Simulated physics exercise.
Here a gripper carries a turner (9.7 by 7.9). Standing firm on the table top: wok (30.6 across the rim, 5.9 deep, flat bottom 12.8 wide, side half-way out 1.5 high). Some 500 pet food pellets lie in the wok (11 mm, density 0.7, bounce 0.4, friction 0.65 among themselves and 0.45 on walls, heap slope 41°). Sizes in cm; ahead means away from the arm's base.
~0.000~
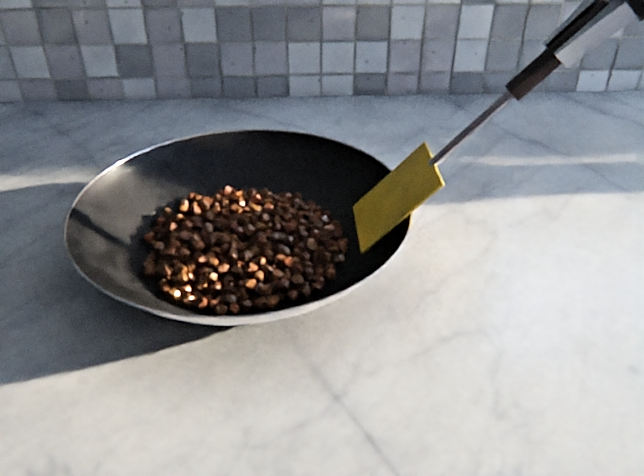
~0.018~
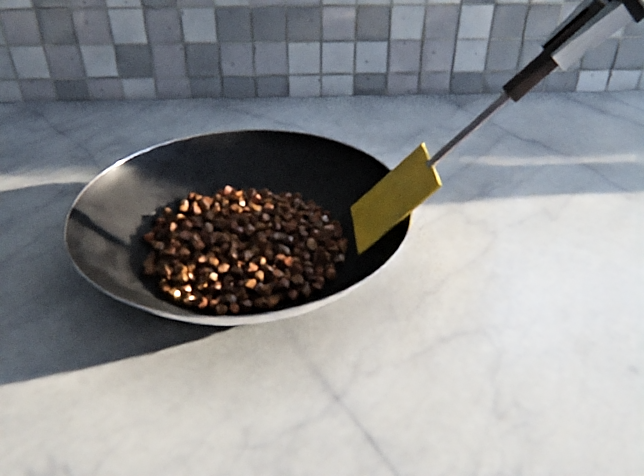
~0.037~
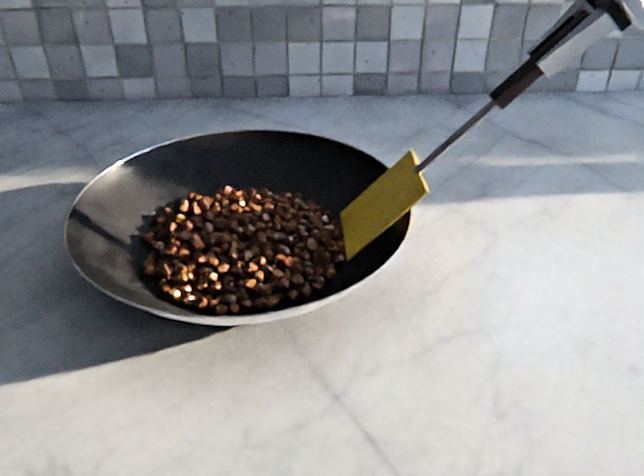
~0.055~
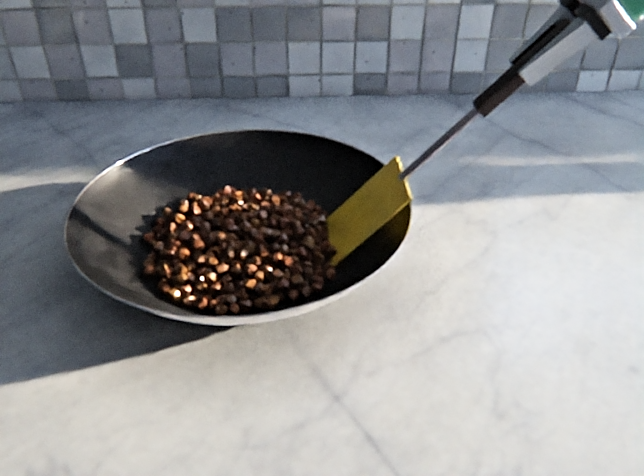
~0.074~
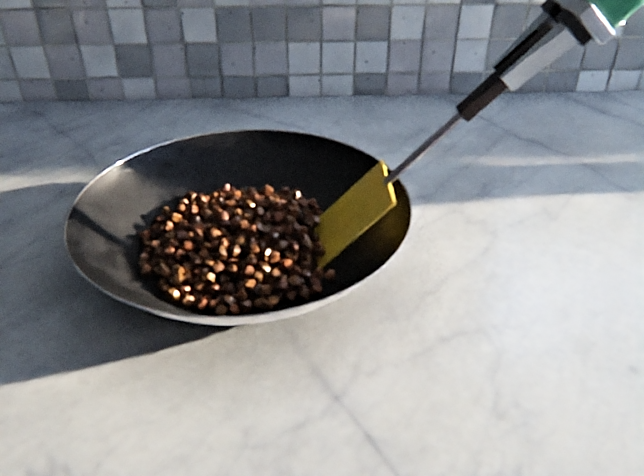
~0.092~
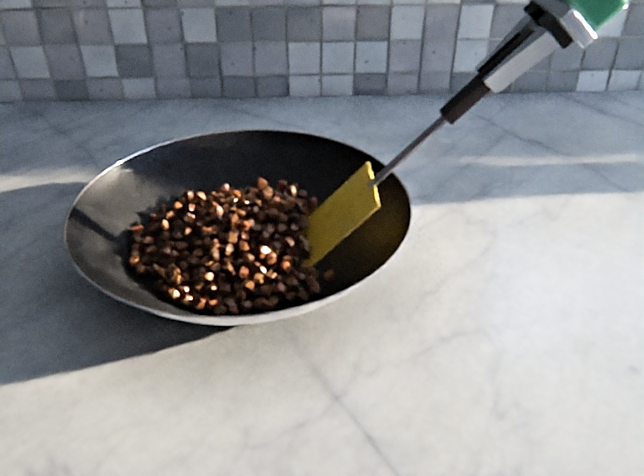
A yellow turner held by a gripper moves left and slightly down inside a dark wok on a marble surface, pressing into the right side of a heap of brown pellets and pushing them a short way left.
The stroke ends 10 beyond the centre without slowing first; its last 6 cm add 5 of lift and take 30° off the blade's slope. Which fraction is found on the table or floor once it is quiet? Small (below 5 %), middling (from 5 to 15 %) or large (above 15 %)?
Share on the table or floor: Middling (from 5 to 15 %).
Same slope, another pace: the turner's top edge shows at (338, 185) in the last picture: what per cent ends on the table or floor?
About 20 per cent.
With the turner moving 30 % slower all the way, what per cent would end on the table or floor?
In that case some 5 per cent.
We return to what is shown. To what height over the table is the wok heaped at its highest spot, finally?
About 6.5 cm.
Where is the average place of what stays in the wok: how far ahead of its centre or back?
Roughly 5.5 cm ahead.
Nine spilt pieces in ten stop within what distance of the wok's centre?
Some 30 cm.
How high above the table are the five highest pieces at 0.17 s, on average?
Roughly 4 cm.
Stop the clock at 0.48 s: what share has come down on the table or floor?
Roughly 4 per cent.
By 0.17 s, sloping 47°, highest piece 5 above the table; 503 in the wok.
By 0.24 s, sloping 38°, highest piece 7 above the table; 503 in the wok.
By 0.48 s, sloping 17°, highest piece 7 above the table; 463 in the wok, 18 on the table or floor, 22 on the blade or in flight.
By 1.53 s, sloping 17°, highest piece 7 above the table; 463 in the wok, 40 on the table or floor.
Final count, 463 in the wok, 40 on the table or floor. That is 8 % on the table or floor.
